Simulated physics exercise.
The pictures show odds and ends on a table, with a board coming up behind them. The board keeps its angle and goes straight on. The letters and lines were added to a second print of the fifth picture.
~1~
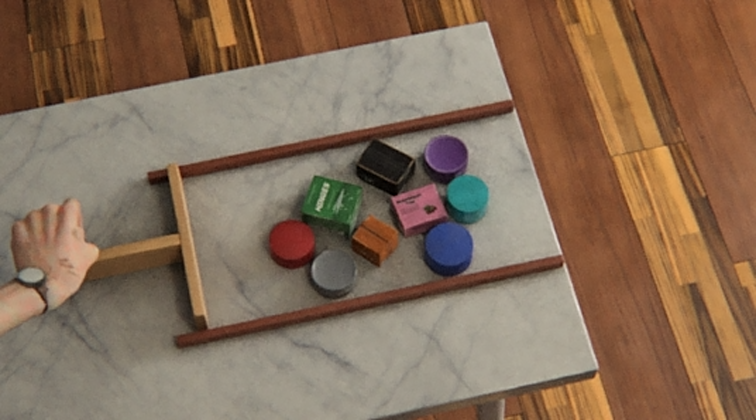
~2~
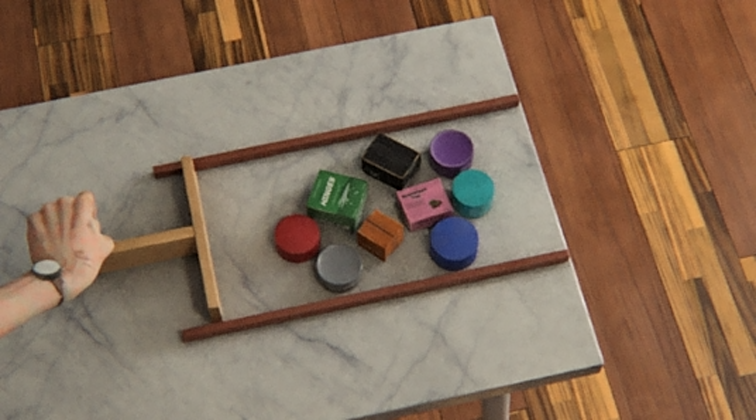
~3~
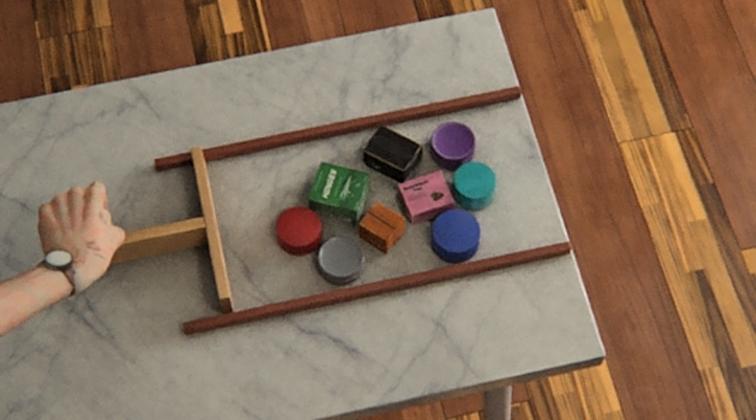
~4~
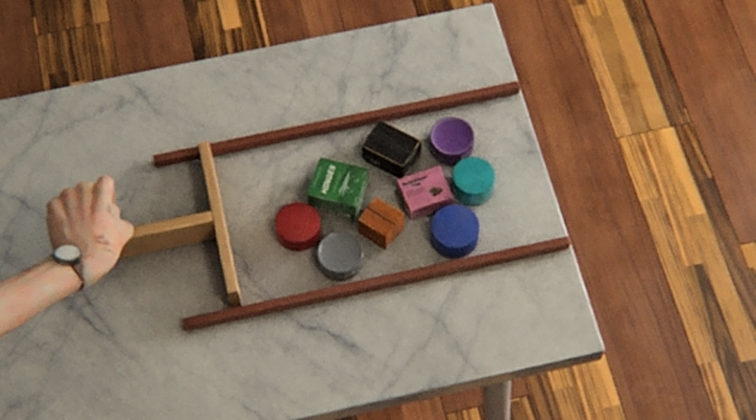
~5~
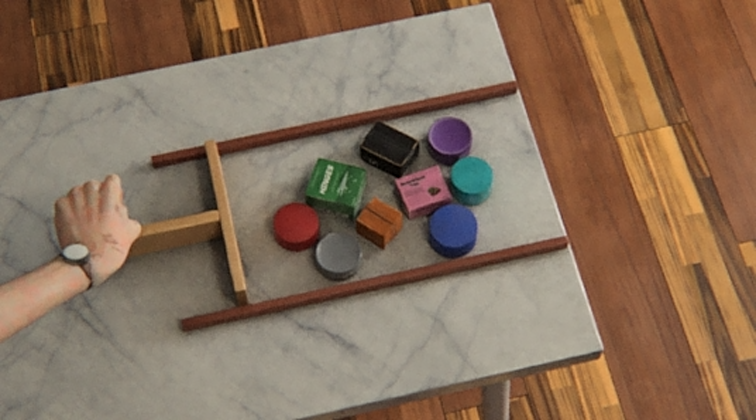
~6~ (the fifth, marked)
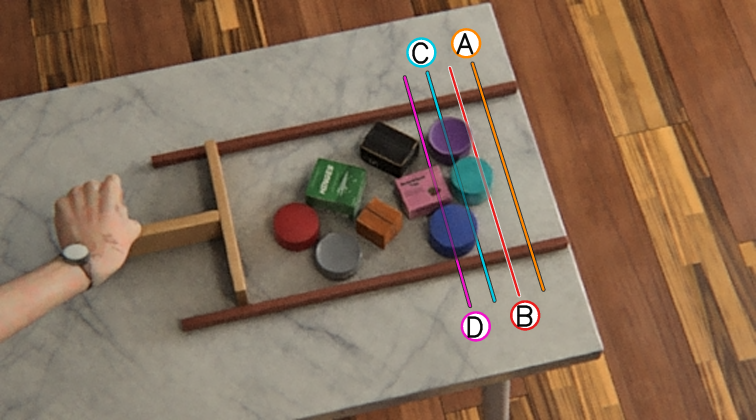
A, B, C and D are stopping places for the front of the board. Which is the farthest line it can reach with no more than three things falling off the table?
No farther than C.
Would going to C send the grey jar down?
By then, no.
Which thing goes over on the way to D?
It is the turquoise pot.
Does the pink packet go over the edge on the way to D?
By then, no.
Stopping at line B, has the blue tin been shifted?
Yes.
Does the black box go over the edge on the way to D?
No.
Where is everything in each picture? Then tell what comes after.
The first picture shows green box (332, 205); orange box (375, 241); purple jar (446, 159).
The second picture shows board (199, 230); black box (391, 162).
The third picture shows board (209, 220); pink packet (426, 198).
The fourth picture shows board (218, 214); red tin (298, 227).
The fifth picture shows board (224, 213); green box (336, 188); orange box (380, 223); purple jar (450, 141).
On the marked copy, A at (506, 172); B at (483, 177); C at (460, 182); D at (436, 187).
Following C. Soon after the start, board (309, 195); grey jar (362, 259); orange box (389, 222).
Later, board (393, 178); turquoise pot (508, 163); purple jar (494, 125).
In the end, board (456, 164); turquoise pot over the edge; blue tin over the edge; three fallen.
As for the rest, A drops six; B drops five; D is within the limit but short.
